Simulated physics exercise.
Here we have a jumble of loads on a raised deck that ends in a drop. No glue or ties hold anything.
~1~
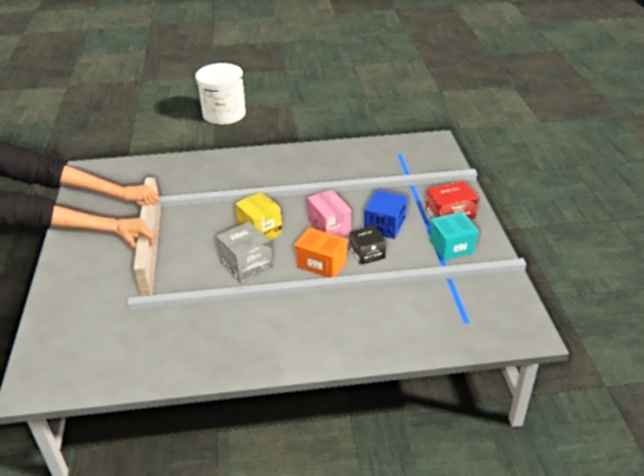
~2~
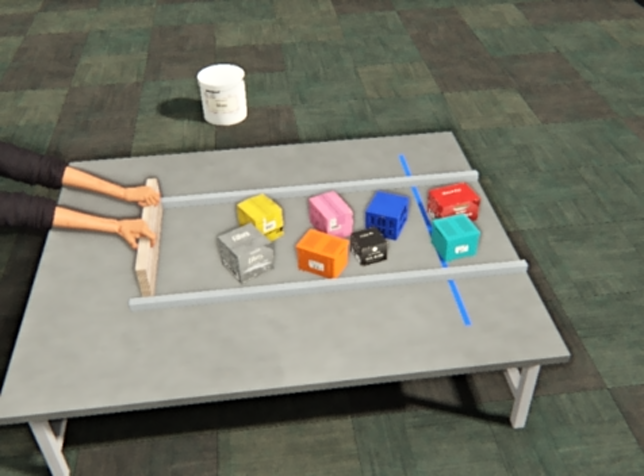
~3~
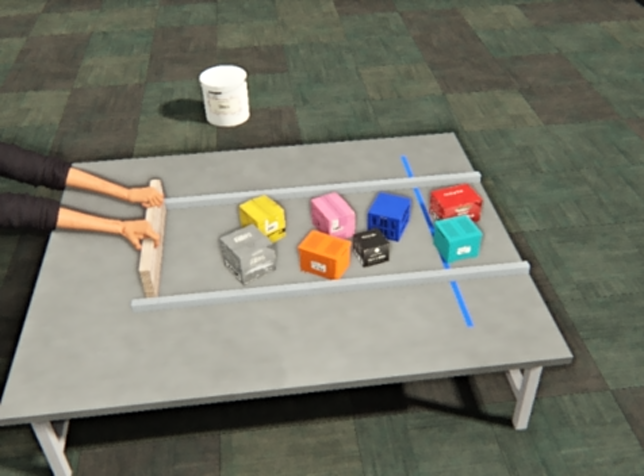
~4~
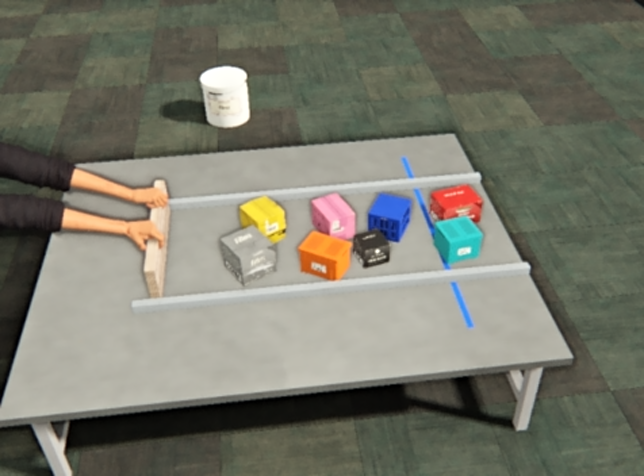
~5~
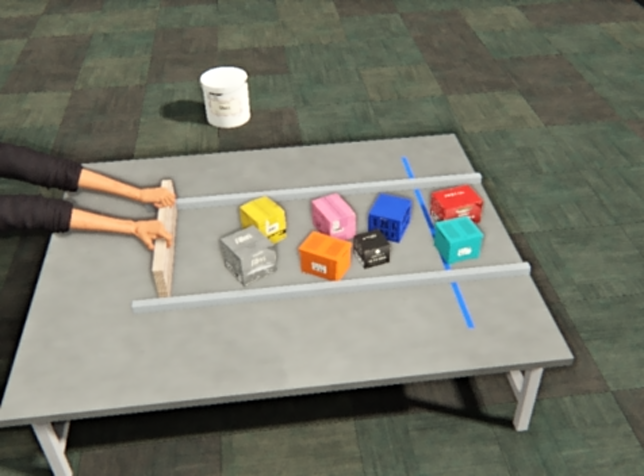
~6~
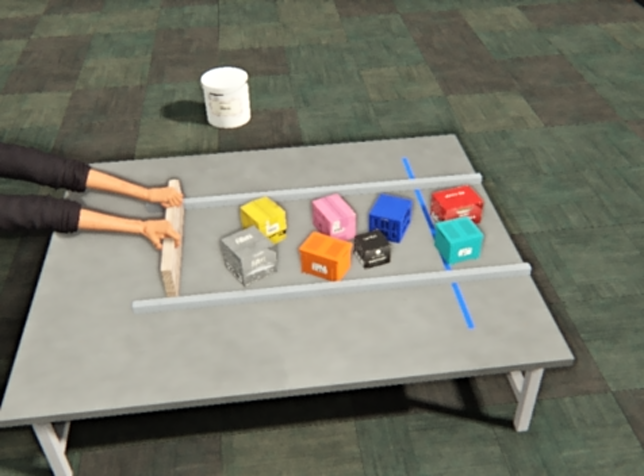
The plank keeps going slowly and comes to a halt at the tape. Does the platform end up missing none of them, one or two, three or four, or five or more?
It is missing three or four.
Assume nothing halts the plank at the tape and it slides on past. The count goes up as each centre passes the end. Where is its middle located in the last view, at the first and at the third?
(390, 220) and (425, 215).
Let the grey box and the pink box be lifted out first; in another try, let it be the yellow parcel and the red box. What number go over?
It would be 1 and 1.
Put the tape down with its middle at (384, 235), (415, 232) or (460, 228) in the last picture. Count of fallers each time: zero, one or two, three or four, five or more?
One after the other, the answers are none at all; one to two; five or more.
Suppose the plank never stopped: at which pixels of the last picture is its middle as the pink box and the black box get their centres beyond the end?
Pink box: (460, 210); black box: (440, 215).
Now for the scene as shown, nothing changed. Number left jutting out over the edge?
The figure is 2.
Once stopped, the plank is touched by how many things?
It touches 2.
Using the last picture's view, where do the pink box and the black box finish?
Look around (469, 198) for the first and around (495, 221) for the second.
Early on, none off yet; red box at rest near (456, 208); turquoise tote at rest near (458, 241); blue crate at rest near (390, 219).
A while later, none off yet; red box at rest near (456, 208); turquoise tote at rest near (458, 241); blue crate travelled a little near (399, 215).
Further along, none off yet; red box travelled about its own width near (491, 205); turquoise tote travelled about its own width near (483, 235); blue crate travelled well along near (454, 204).
Finally, the number that fall off is three or four; lost, blue crate, turquoise tote and red box.
